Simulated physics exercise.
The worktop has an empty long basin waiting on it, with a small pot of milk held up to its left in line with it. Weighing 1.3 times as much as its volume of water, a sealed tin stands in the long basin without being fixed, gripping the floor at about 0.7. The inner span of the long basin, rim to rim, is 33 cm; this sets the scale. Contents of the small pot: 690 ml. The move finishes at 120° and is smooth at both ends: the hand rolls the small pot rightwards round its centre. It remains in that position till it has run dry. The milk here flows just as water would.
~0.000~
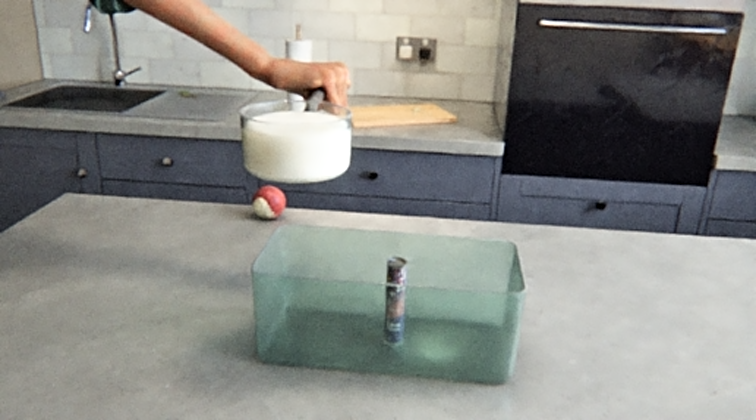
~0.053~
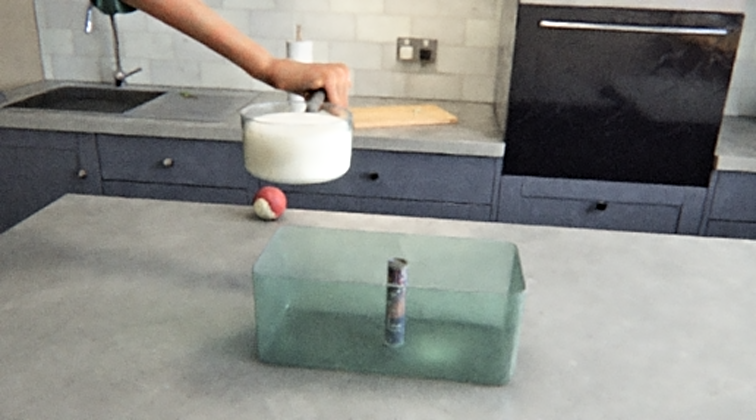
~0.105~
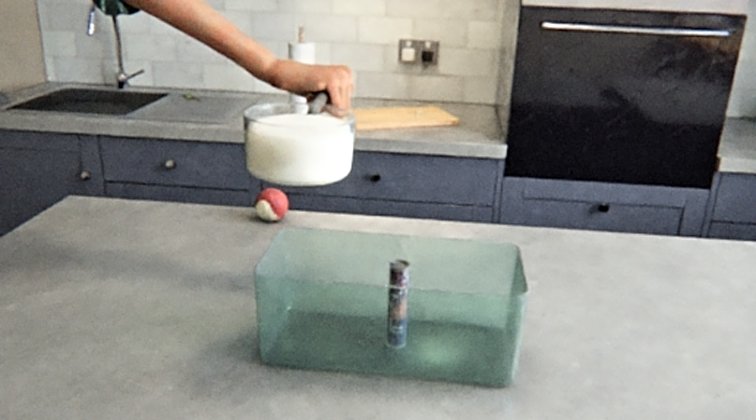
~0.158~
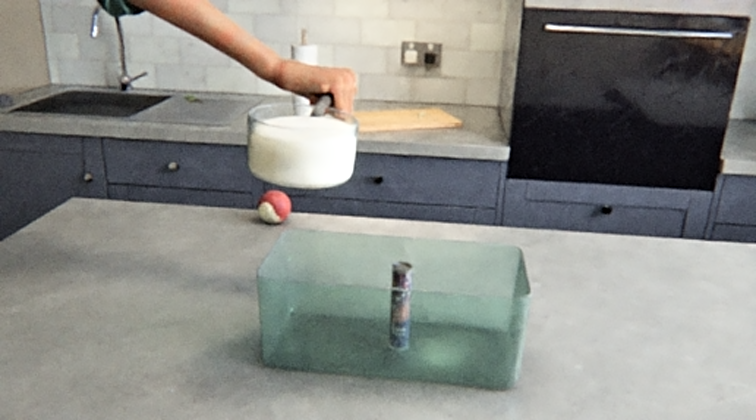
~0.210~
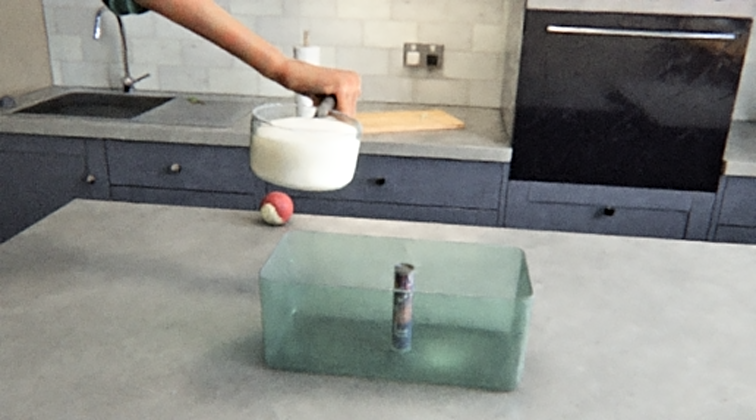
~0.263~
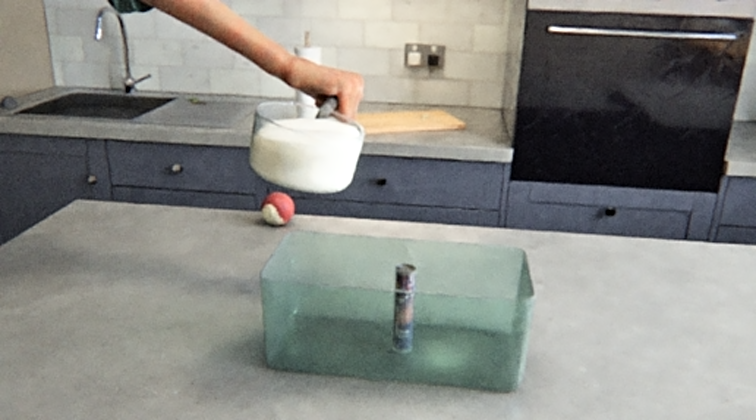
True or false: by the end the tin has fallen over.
False.
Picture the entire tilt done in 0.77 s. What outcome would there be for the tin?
Then the tin tumbles.
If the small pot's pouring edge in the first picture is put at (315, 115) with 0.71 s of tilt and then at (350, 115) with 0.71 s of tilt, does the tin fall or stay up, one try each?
Trial 1 - tin stays standing; trial 2 - tin tips.
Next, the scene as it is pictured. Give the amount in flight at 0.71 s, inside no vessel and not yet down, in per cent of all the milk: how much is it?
Near 34 per cent at that moment.
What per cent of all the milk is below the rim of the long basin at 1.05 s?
Near 88 in a hundred.
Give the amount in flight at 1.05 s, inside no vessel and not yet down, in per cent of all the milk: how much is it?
Around 8 percent of it is airborne.
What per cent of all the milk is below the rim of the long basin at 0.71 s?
Roughly 18 percent.
By 0.71 s the tilt is 72° and 48 per cent is still to pour; the tin stands where it began.
By 1.05 s the tilt is 111° and 4 per cent is still to pour; the tin stands where it began.
By 1.39 s the tilt is 120° and 0 per cent is still to pour; the tin stands where it began.
By 1.77 s the tilt is 120° and 0 per cent is still to pour; the tin stands where it began.
At rest the tin stands where it began.
